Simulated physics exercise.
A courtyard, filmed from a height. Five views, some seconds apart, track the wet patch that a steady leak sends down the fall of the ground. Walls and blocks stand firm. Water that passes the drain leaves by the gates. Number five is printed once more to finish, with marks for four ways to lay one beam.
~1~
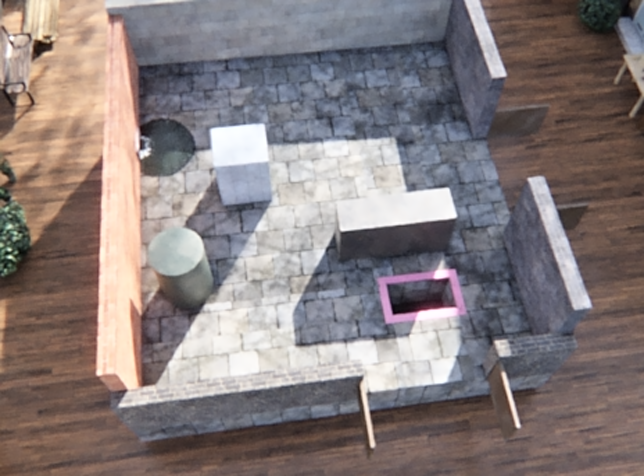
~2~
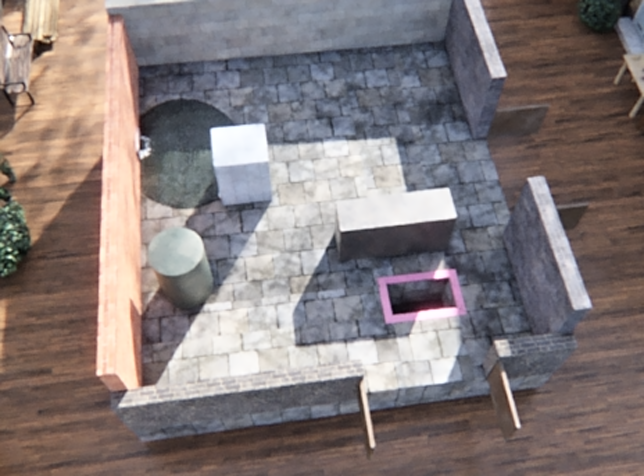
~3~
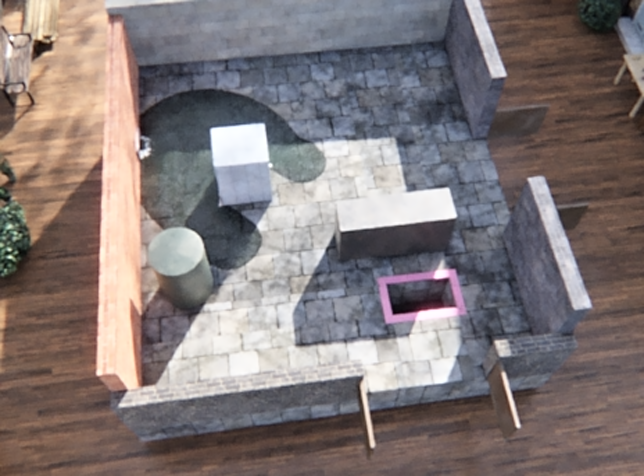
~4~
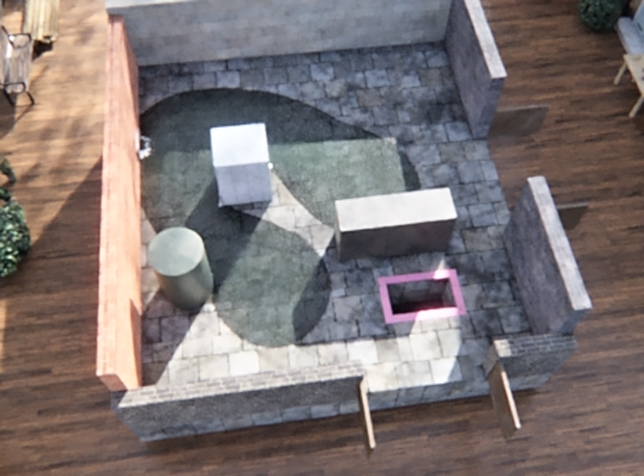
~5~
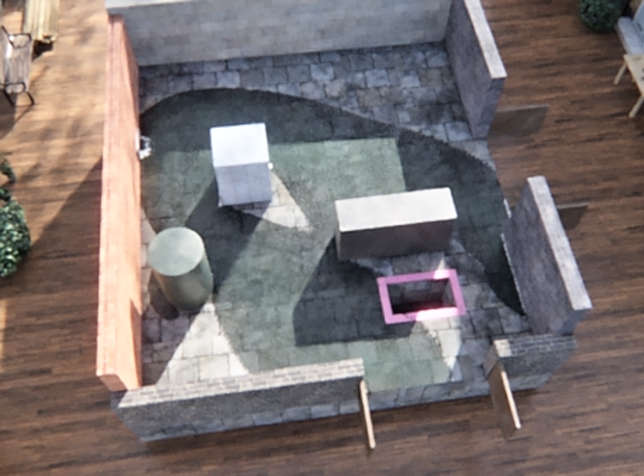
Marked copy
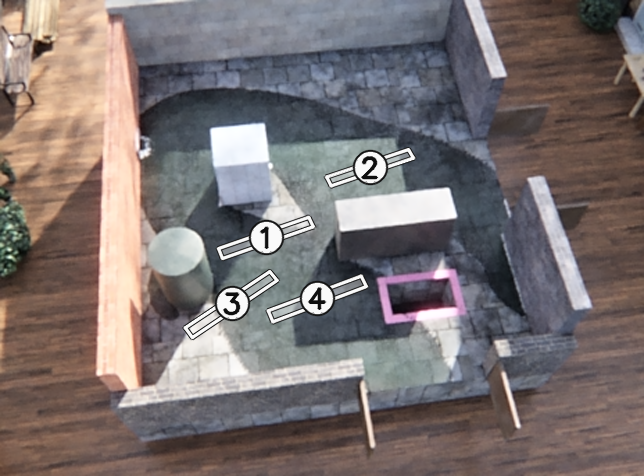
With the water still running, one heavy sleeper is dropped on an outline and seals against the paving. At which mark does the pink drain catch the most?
4.
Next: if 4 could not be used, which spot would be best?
3 it is.
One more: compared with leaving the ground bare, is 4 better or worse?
Spot 4 is better.
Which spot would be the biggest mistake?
That is spot 1.
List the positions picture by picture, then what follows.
Outfall at (138, 144); pink drain at (421, 296); open gate at (421, 370); open gate at (487, 185); 3 % of the ground under water, visible out to (188, 146); pink drain still dry, in the first frame.
In the second frame, 9 % of the ground under water, visible out to (230, 121); pink drain still dry.
In the third frame, 18 % of the ground under water, visible out to (316, 162); pink drain still dry.
In the fourth frame, 35 % of the ground under water, visible out to (405, 167); pink drain still dry.
In the fifth frame, 53 % of the ground under water, visible out to (513, 291); pink drain still dry.
In white, 1 from (220, 253) to (311, 222); 2 from (328, 181) to (410, 153); 3 from (188, 332) to (273, 276); 4 from (270, 316) to (363, 281).
Choosing 1, about 2 % of the stream goes into the pink drain, about 98 % out by the gates.
Choosing 2, about 6 % of the stream goes into the pink drain, about 93 % out by the gates.
Choosing 3, about 13 % of the stream goes into the pink drain, about 87 % out by the gates.
Choosing 4, about 21 % of the stream goes into the pink drain, about 79 % out by the gates.
